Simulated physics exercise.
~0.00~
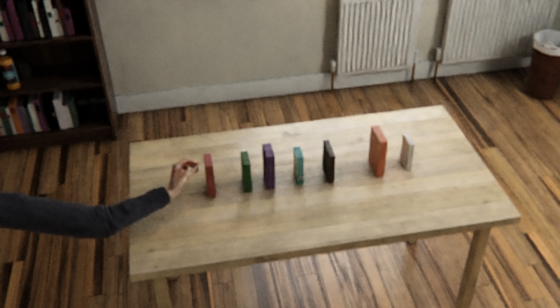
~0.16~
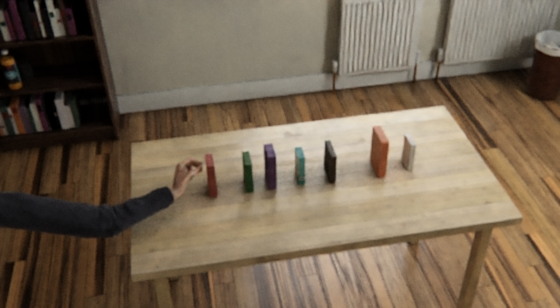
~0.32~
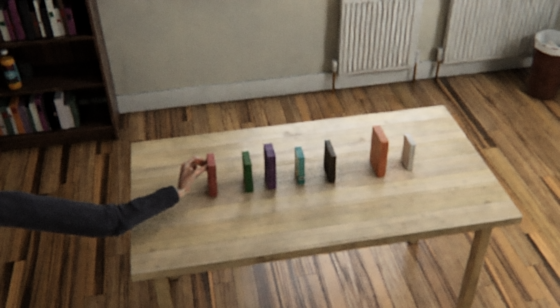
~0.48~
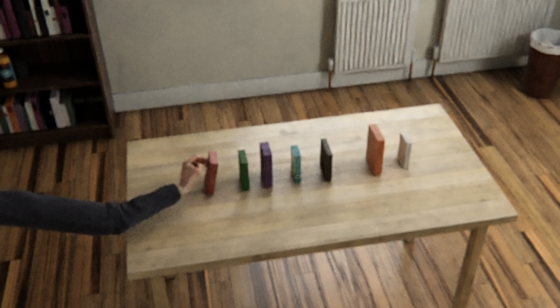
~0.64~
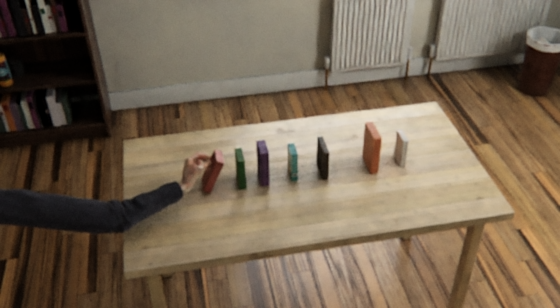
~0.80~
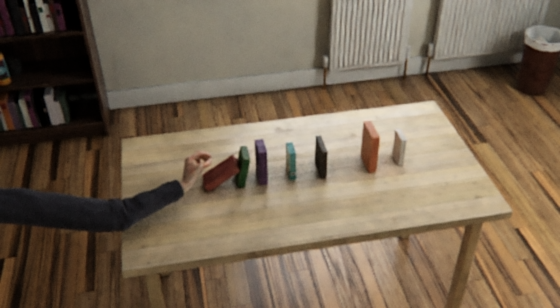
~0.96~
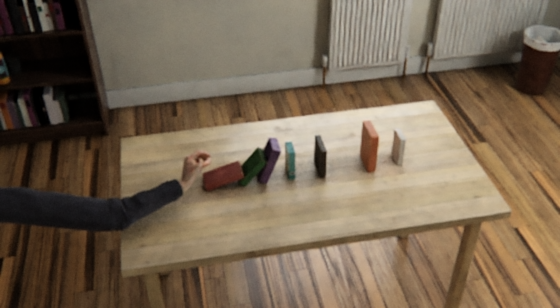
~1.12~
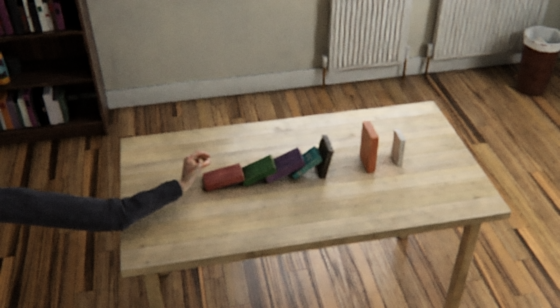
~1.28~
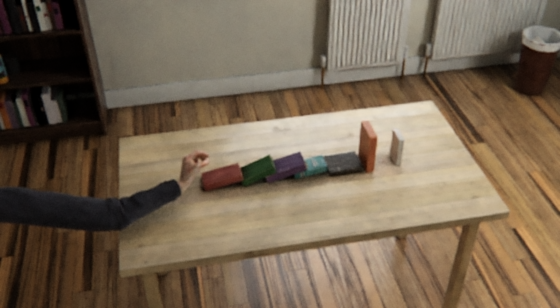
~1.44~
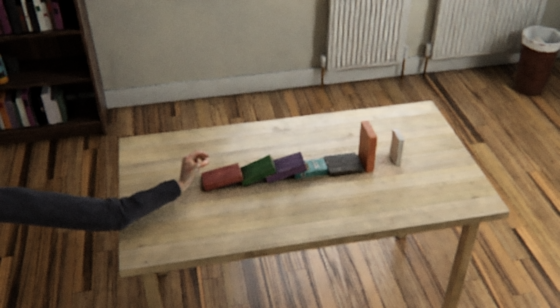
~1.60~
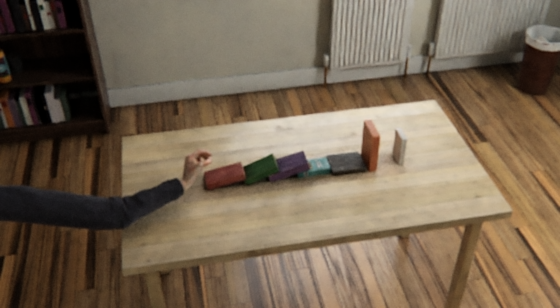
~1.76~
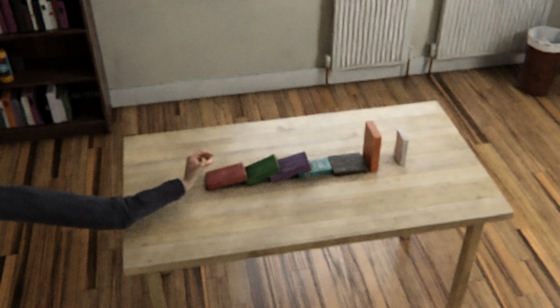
Hand tipping a red block on a wooden table, toppling four more rightward in turn, leaving orange and white blocks standing.
